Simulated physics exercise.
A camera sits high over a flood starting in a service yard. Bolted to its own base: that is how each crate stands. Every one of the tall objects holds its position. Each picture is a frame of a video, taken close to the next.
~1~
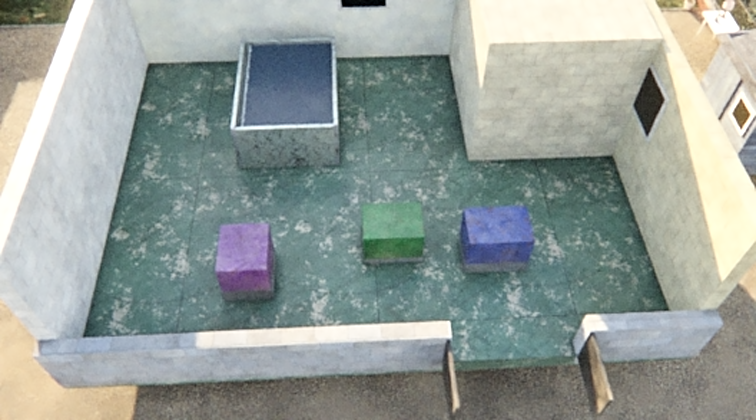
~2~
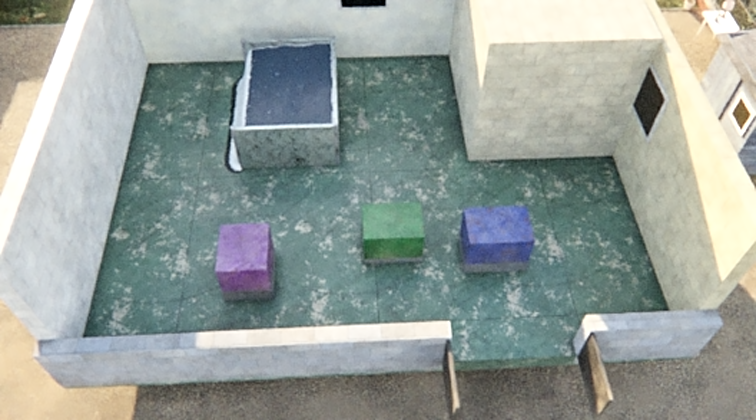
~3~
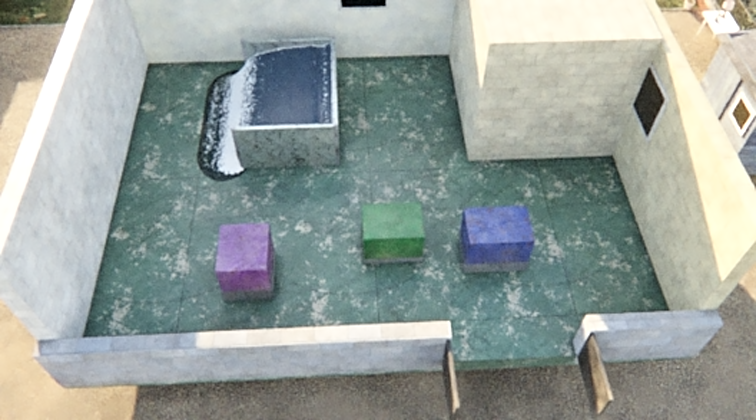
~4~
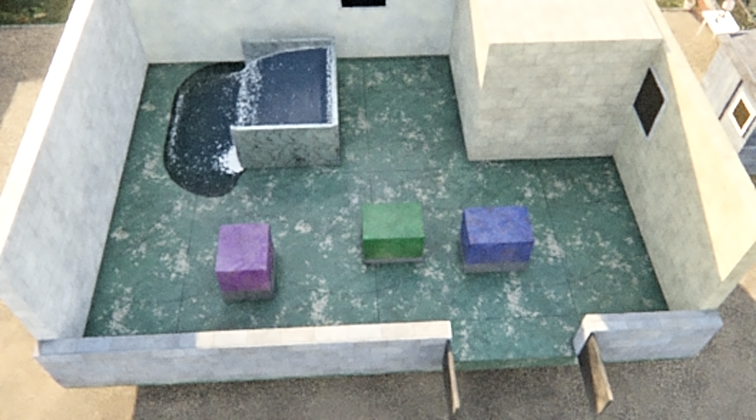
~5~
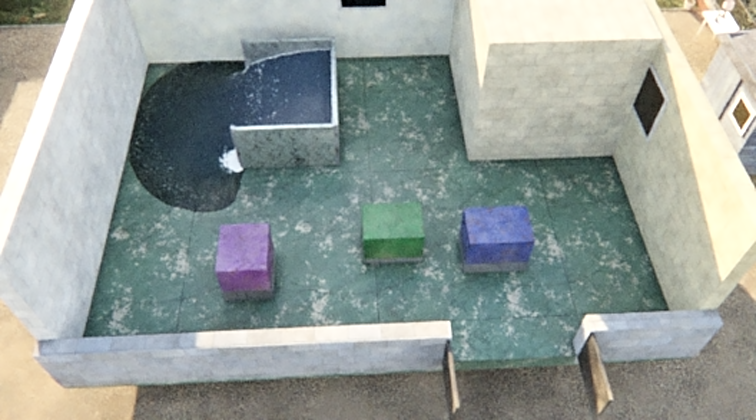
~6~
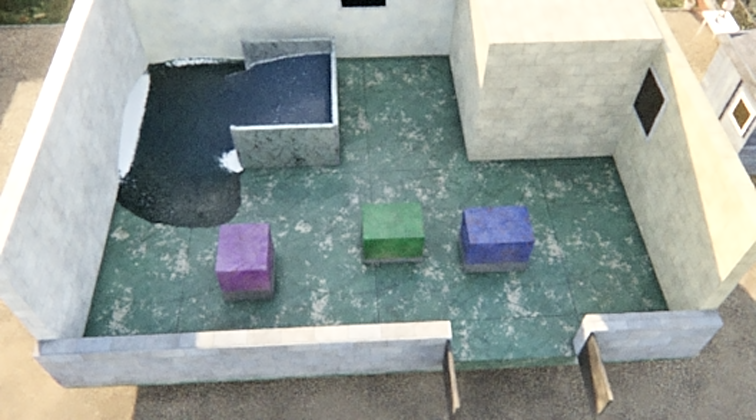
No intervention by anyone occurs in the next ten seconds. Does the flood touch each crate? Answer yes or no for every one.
Green crate: Yes; purple crate: No; blue crate: No.
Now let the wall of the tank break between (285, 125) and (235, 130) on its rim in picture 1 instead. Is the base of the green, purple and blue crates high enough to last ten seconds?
In that case the green crate is flooded, the purple crate is flooded and the blue crate is never flooded.
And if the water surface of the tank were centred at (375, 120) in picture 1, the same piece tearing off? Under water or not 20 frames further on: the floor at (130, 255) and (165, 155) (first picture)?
The first is wetted, and then the second is wetted.
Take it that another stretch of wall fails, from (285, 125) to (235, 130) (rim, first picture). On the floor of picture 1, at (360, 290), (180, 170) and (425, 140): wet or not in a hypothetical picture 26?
Drenched; spared; spared.
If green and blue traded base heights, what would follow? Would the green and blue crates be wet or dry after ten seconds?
Result - green: Untouched; blue: Hit.
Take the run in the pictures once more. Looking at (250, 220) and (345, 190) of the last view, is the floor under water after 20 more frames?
As listed: Wet, clear.
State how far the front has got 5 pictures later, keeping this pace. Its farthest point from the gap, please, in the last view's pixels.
My pick would be pixel (93, 297).
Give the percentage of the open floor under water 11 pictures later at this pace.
It works out to about 30 in a hundred.
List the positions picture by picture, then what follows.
In the first picture, the water tank at (287, 84) is whole and still.
In the second picture, the front is at (239, 171), out from the gap at (245, 110).
In the third picture, the front is at (218, 177), out from the gap at (246, 111).
In the fourth picture, water pours out at (246, 112) and has run to (192, 188).
In the fifth picture, water pours out at (246, 113) and has run to (176, 202).
In the sixth picture, the front is at (118, 194), out from the gap at (246, 113).
A moment on, water covers 20 % of the floor; the green crate not reached, the purple crate water round its plinth, the blue crate not reached.
Next, water covers 30 % of the floor; the green crate not reached, the purple crate water round its plinth, the blue crate not reached.
Then, water covers 50 % of the floor; the green crate not reached, the purple crate water round its plinth, the blue crate not reached.
Later, water covers 80 % of the floor; the green crate water round its plinth, the purple crate water round its plinth, the blue crate water round its plinth.
In the end, water covers 100 % of the floor; the green crate was topped, the purple crate stayed above the water, the blue crate stayed above the water.
